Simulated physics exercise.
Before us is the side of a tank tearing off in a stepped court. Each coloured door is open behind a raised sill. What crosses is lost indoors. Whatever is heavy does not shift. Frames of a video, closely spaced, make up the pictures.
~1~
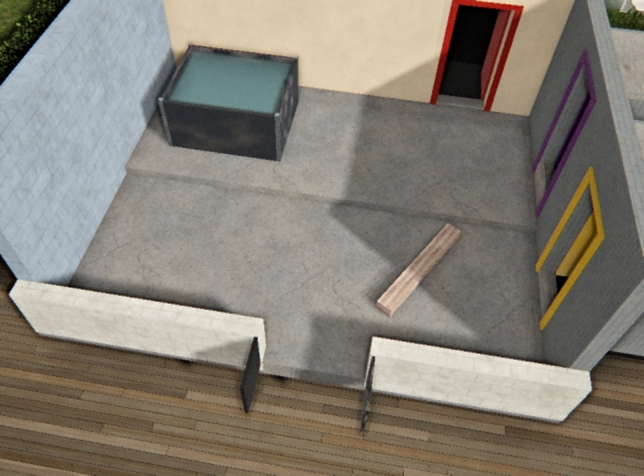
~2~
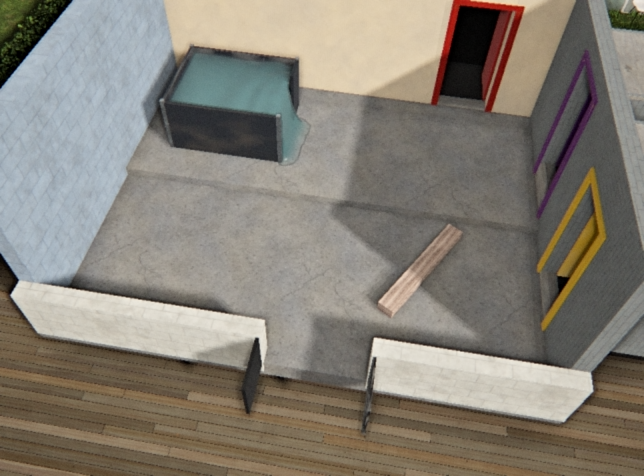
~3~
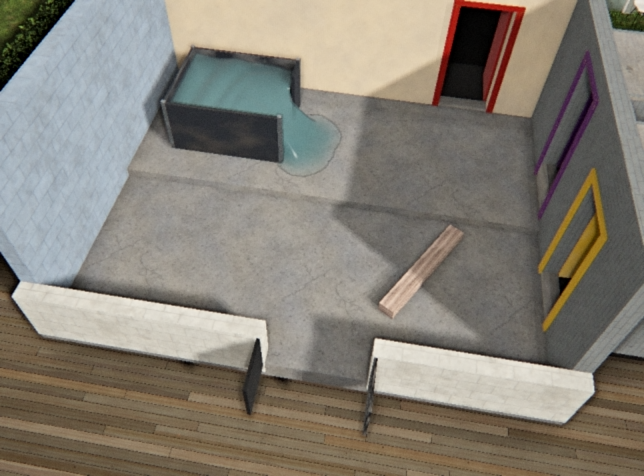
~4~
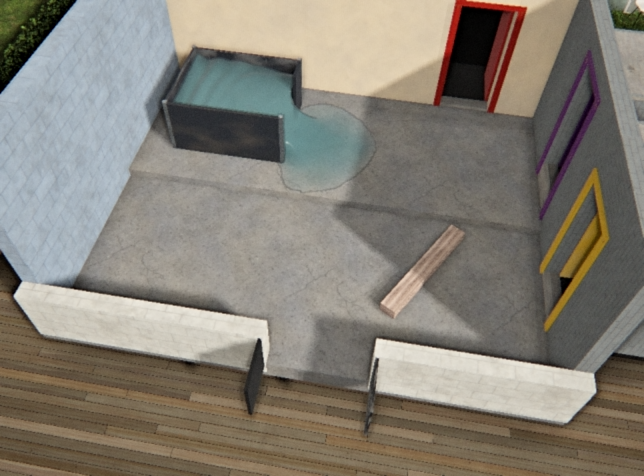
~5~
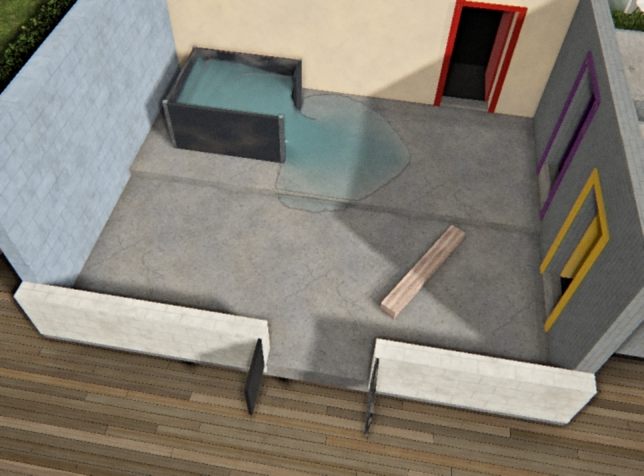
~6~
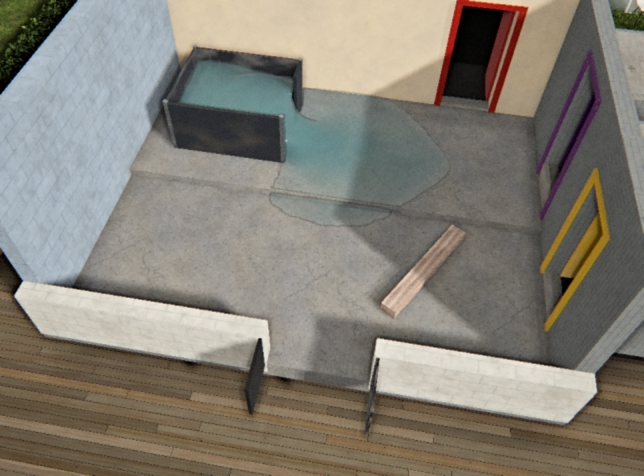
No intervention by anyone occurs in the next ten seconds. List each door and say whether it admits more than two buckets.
Yellow door - admits more than two; red door - admits more than two; purple door - admits no more than two.
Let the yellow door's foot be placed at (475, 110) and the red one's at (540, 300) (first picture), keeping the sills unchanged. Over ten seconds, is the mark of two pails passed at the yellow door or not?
As I see it, the yellow door gets past the mark.
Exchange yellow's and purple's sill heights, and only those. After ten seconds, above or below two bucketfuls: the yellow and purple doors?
The yellow one falls short; the purple one exceeds the limit.
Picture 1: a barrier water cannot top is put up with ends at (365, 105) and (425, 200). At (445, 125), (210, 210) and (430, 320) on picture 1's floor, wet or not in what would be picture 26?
Reading them off in sequence: Swamped, spared, swamped.
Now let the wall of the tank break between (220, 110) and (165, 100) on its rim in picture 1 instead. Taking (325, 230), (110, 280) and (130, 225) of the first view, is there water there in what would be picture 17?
First unwetted, second soaked, third soaked.
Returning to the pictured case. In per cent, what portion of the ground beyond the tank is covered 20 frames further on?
It should be close to 60 %.
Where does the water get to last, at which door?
From what the pictures show, it's the yellow-painted one.
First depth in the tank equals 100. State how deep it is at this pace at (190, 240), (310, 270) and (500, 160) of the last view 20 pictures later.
I'd say around 0 per cent, then 2 per cent, then 20 per cent.
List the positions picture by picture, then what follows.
The first picture shows still water in the water tank at (232, 83).
In the second picture, the front is at (301, 121), out from the gap at (285, 127).
In the third picture, the front is at (334, 128), out from the gap at (286, 128).
In the fourth picture, the front is at (373, 145), out from the gap at (287, 130).
In the fifth picture, the front is at (405, 161), out from the gap at (288, 130).
In the sixth picture, water pours out at (288, 129) and has run to (444, 171).
A moment on, water covers 40 % of the floor; the yellow door not reached, the red door wet at the sill, nothing in, the purple door wet at the sill, nothing in.
Next, water covers 50 % of the floor; the yellow door wet at the sill, nothing in, the red door under two buckets in, the purple door wet at the sill, nothing in.
Then, water covers 60 % of the floor; the yellow door under two buckets in, the red door over two buckets in, the purple door wet at the sill, nothing in.
Later, water covers 70 % of the floor; the yellow door over two buckets in, the red door far over two buckets in, the purple door wet at the sill, nothing in.
In the end, water covers 90 % of the floor; the yellow door far over two buckets in, the red door far over two buckets in, the purple door wet at the sill, nothing in.
